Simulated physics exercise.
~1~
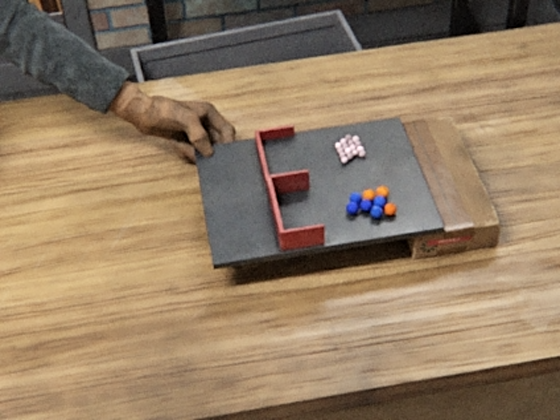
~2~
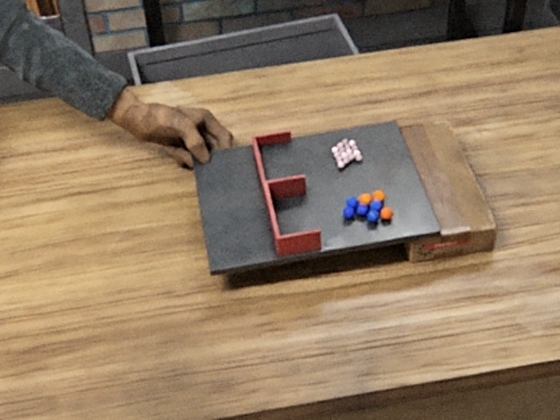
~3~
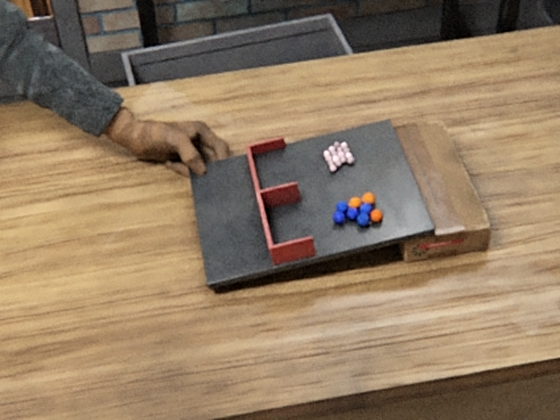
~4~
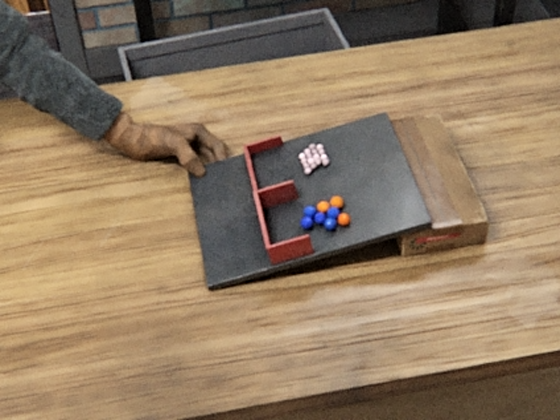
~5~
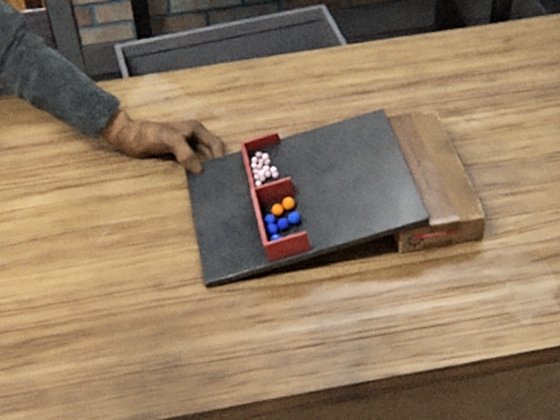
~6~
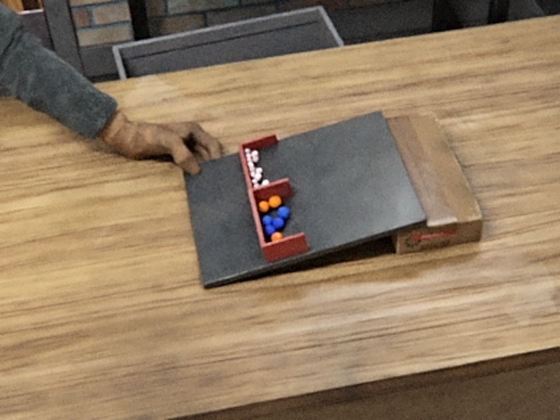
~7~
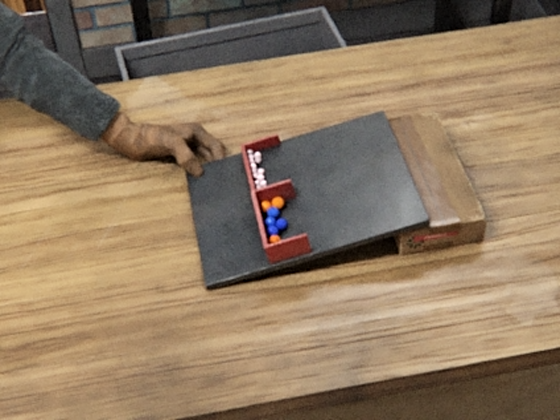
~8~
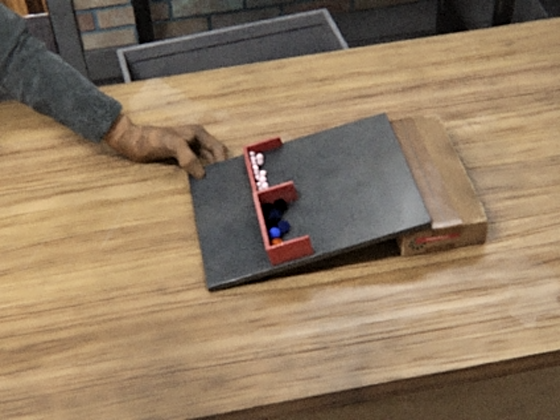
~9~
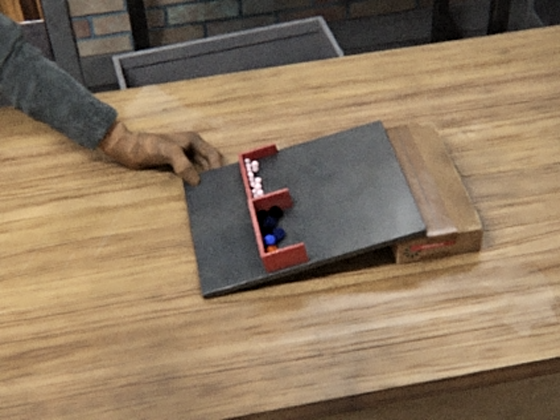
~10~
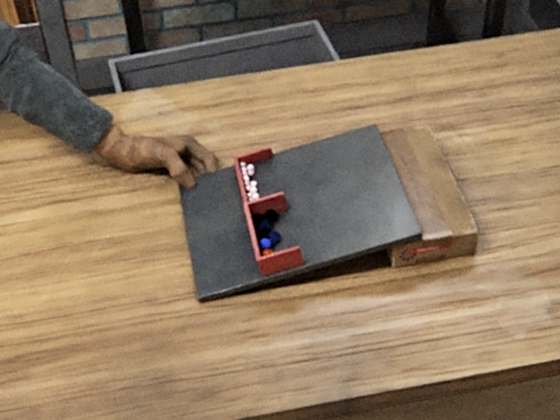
To begin with, a dark board lies on a wooden table with its right end propped on a wooden block and a hand at its left end. On it sit a cluster of blue and orange balls nearer the viewer and a heap of small pale pieces farther back, with red barriers to their left. The hand lowers its end, and the board tilts more steeply. Both groups then slide left down the slope together. Each reaches its own red barrier and stops, bunching up against it. Finally, both groups remain held there, the hand still at the lowered end.
